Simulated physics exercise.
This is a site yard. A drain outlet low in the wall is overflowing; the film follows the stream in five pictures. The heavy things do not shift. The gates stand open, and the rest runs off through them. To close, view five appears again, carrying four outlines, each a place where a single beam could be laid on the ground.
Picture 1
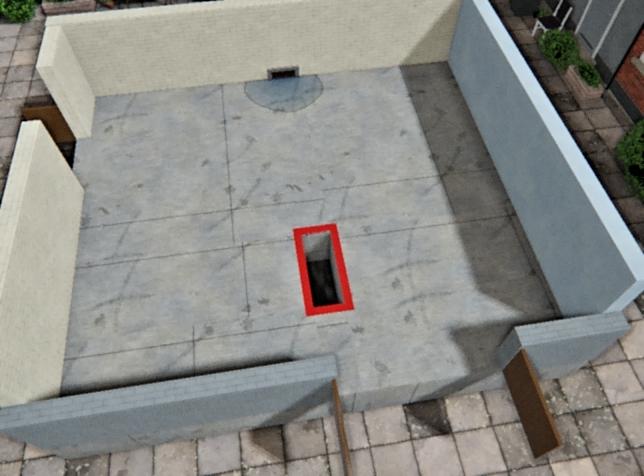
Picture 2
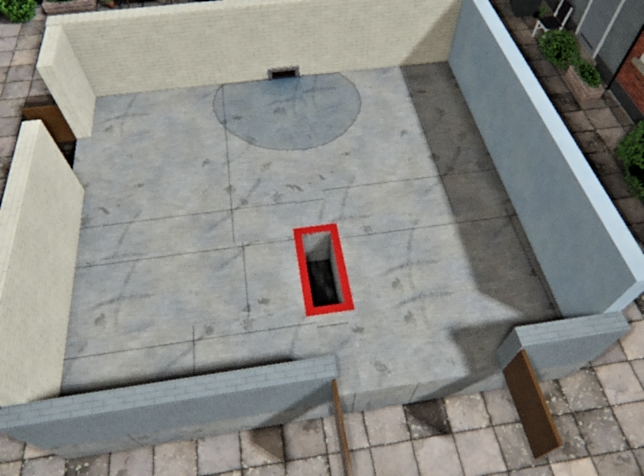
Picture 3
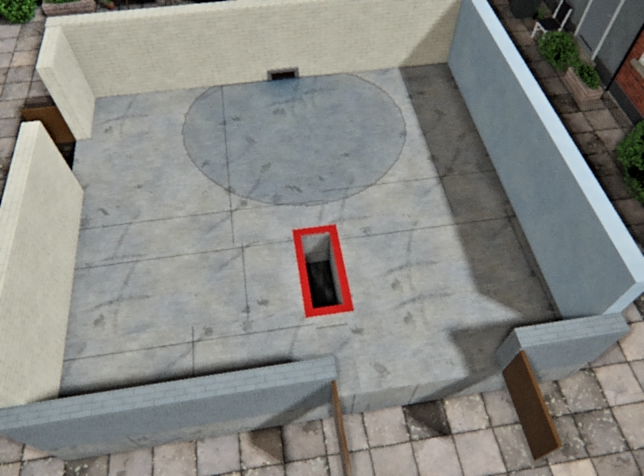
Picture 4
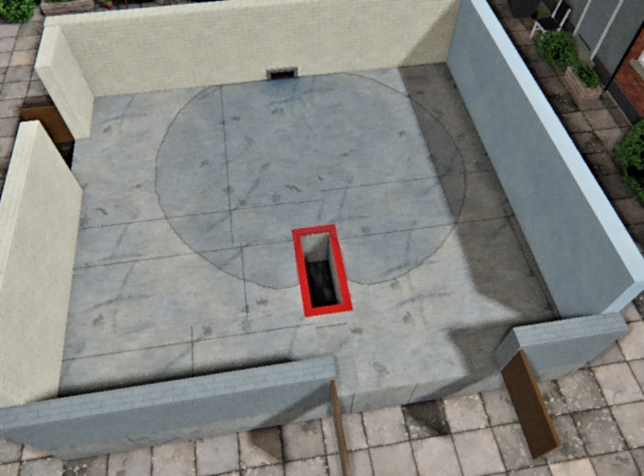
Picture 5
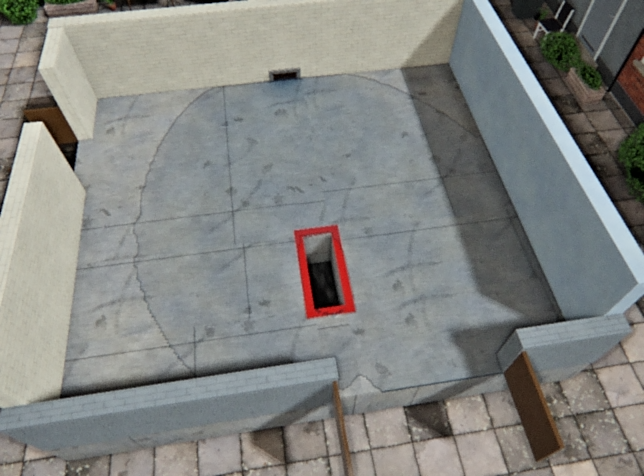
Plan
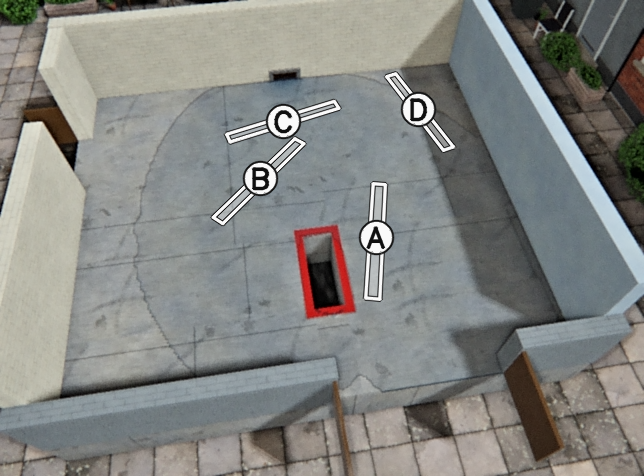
The video shows water spreading in a widening rounded patch from a small outlet at the back wall of a walled grey yard, reaching the red-edged pit and then surrounding it as the water covers most of the floor.
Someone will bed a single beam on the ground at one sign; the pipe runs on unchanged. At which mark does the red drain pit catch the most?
A beats the others.
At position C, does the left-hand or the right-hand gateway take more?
The right gate.
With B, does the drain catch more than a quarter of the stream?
No.
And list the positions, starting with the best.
Best to worst: A, D, B, C.
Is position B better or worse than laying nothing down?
It is worse.
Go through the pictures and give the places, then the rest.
In the first frame, outfall at (283, 73); red drain pit at (322, 267); open gate at (415, 365); open gate at (88, 163); 3 % of the ground under water, visible out to (317, 95); red drain pit still dry.
In the second frame, 10 % of the ground under water, visible out to (294, 146); red drain pit still dry.
In the third frame, 23 % of the ground under water, visible out to (353, 190); red drain pit still dry.
In the fourth frame, 42 % of the ground under water, visible out to (428, 254); red drain pit taking water.
In the fifth frame, 68 % of the ground under water, visible out to (545, 283); red drain pit taking water.
In white, A from (372, 298) to (379, 184); B from (217, 220) to (299, 141); C from (228, 138) to (336, 104); D from (391, 75) to (448, 148).
If A is chosen, about 38 % of the stream goes into the red drain pit, about 61 % out by the gates.
If B is chosen, about 11 % of the stream goes into the red drain pit, about 89 % out by the gates.
If C is chosen, about 7 % of the stream goes into the red drain pit, about 93 % out by the gates.
If D is chosen, about 24 % of the stream goes into the red drain pit, about 75 % out by the gates.
